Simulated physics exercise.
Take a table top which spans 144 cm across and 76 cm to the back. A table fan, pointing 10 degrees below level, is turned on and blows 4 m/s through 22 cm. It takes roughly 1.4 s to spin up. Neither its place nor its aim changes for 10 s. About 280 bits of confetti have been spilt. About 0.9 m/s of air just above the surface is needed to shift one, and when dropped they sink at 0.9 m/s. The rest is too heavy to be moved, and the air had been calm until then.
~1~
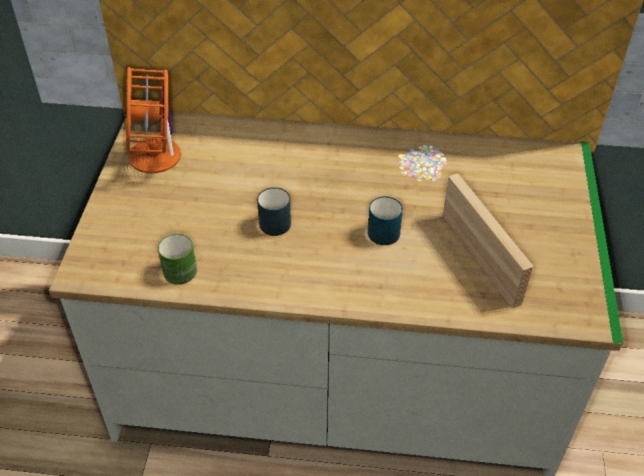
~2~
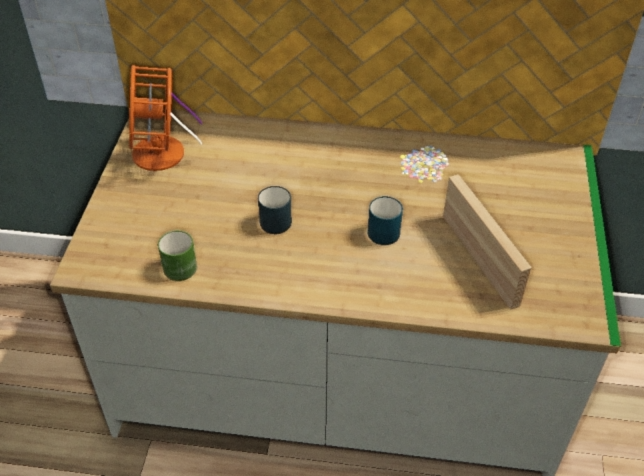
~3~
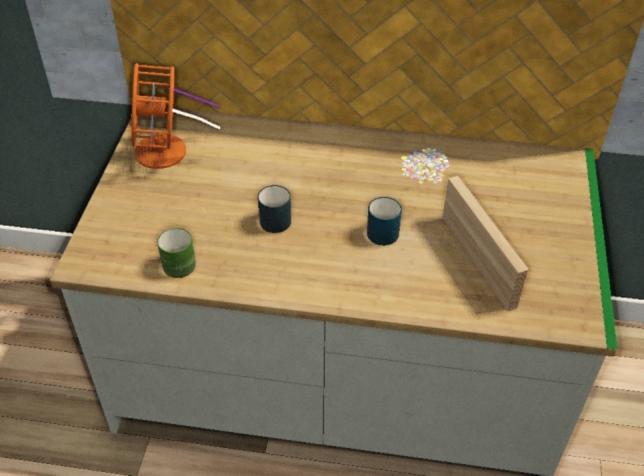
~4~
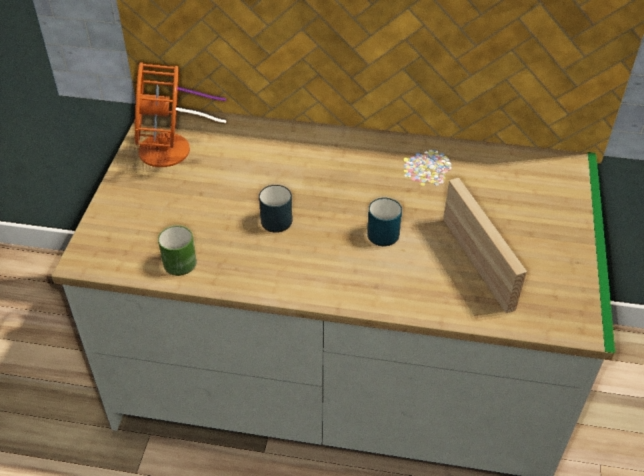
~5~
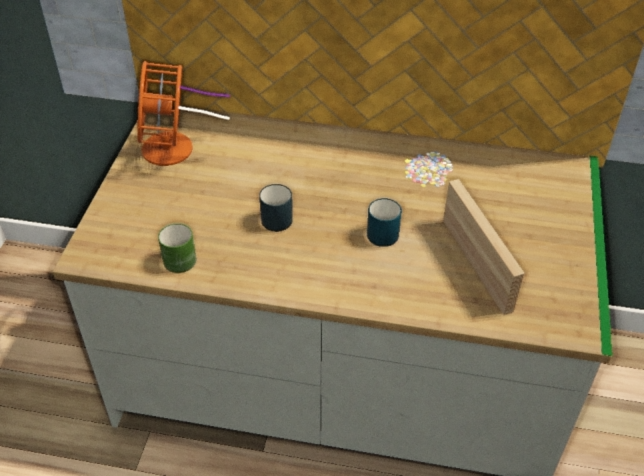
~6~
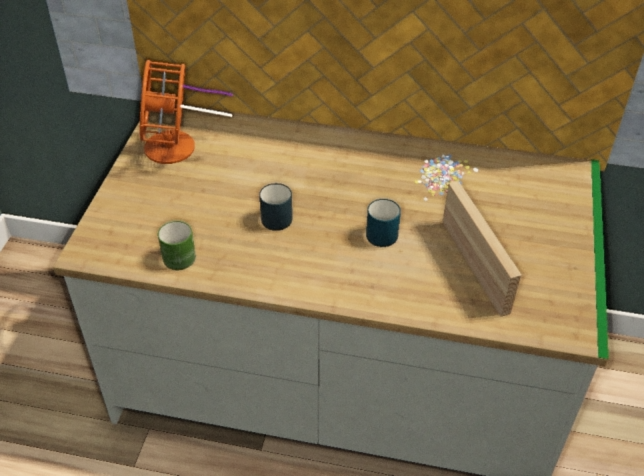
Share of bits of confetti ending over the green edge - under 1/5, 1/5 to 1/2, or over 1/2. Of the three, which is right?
The greater part.
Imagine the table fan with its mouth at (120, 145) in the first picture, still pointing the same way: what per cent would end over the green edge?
The share would be near 100 %.
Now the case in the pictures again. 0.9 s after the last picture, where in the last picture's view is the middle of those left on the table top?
Around pixel (565, 273).
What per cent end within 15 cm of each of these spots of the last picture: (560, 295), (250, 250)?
Roughly 20 % and 0 %, in that order.
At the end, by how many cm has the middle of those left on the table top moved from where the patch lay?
50 cm.
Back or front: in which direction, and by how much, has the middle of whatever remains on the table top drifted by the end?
Forward, about 35 cm.
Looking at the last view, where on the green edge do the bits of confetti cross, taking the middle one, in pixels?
About (603, 243).
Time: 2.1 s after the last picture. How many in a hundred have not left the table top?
Estimate: Near 30 percent.
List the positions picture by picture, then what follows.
In the first picture, the middle of the bits of confetti is near (424, 163), none has stirred yet and the mouth of the table fan is at (147, 111).
In the second picture, the middle of the bits of confetti is near (426, 164), none has stirred yet and the green edge is centred on (605, 234).
In the third picture, the middle of the bits of confetti is near (427, 165), none has stirred yet, the top of a mug is at (385, 208) and the top of a board is at (486, 221).
In the fourth picture, the middle of the bits of confetti is near (429, 167) and none has stirred yet.
In the fifth picture, the middle of the bits of confetti is near (430, 169) and none has stirred yet.
In the sixth picture, the middle of the bits of confetti is near (442, 176), the farthest in sight from the table fan is at (476, 170) and about 65 % have left their places.
Then, 0.9 s after the last picture, 23 % are on the move or not yet settled, 72 % are over the green edge; the middle of those still in play is near (565, 273).
Then, 2.1 s after the last picture, 16 % are on the move or not yet settled, 73 % are over the green edge; the middle of those still in play is near (567, 272).
Then, 4.4 s after the last picture, 13 % are on the move or not yet settled, 74 % are over the green edge; the middle of those still in play is near (567, 272).
Then, 8.9 s after the last picture, at the end, 75 % are over the green edge; the middle of those still in play is near (567, 272).
